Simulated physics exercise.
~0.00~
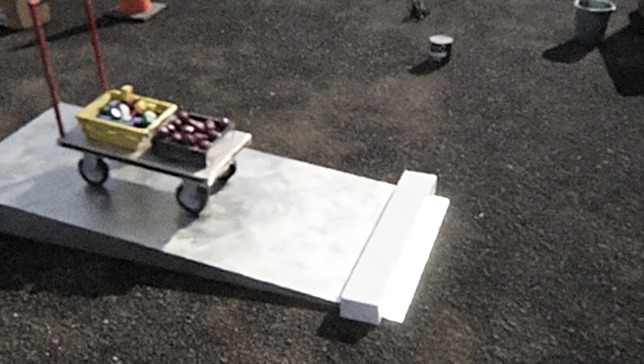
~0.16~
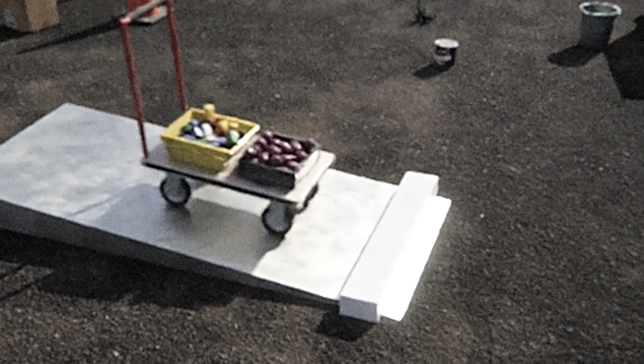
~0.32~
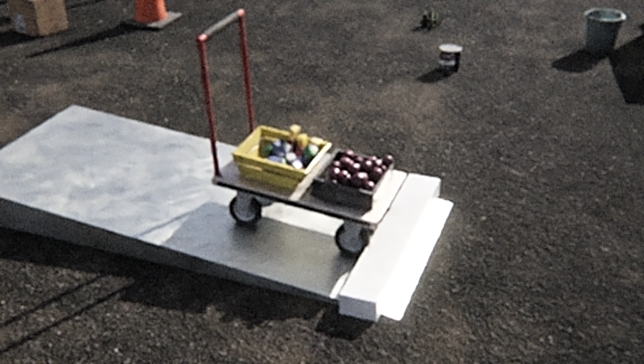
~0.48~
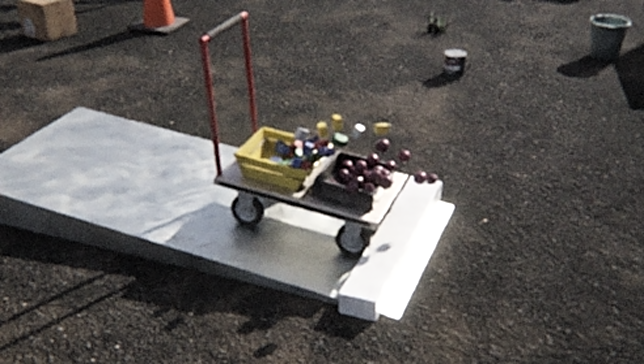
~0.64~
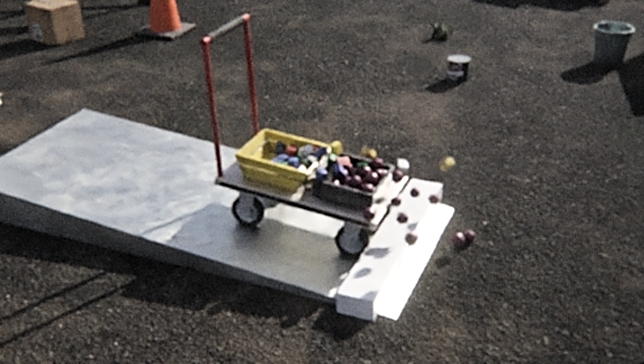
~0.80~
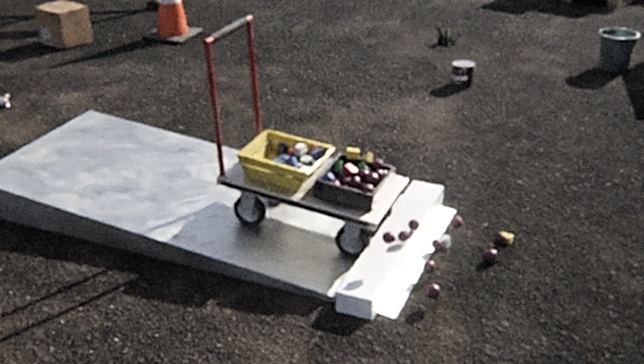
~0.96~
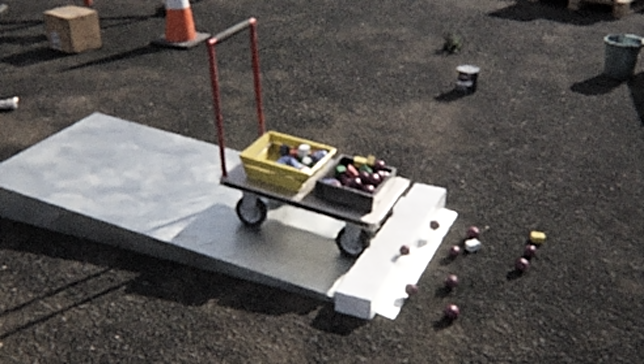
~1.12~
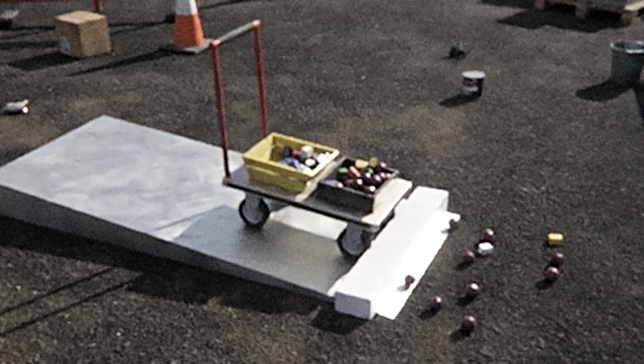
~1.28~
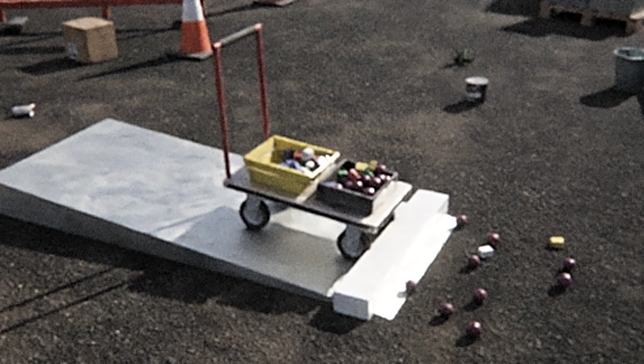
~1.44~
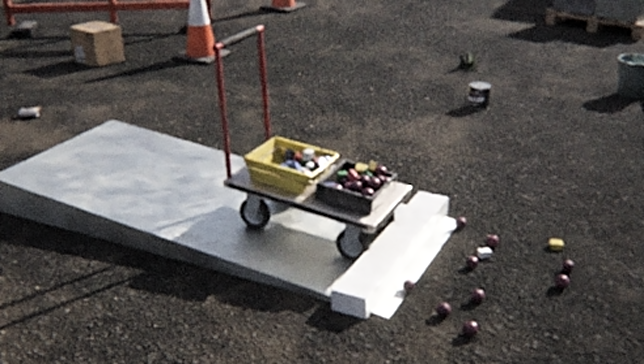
A trolley carrying a yellow tote of toy bricks and a black tote of red onions rolled down a ramp to the right and stopped dead at a low step, flinging some onions and bricks forward onto the ground, where they rolled to rest.
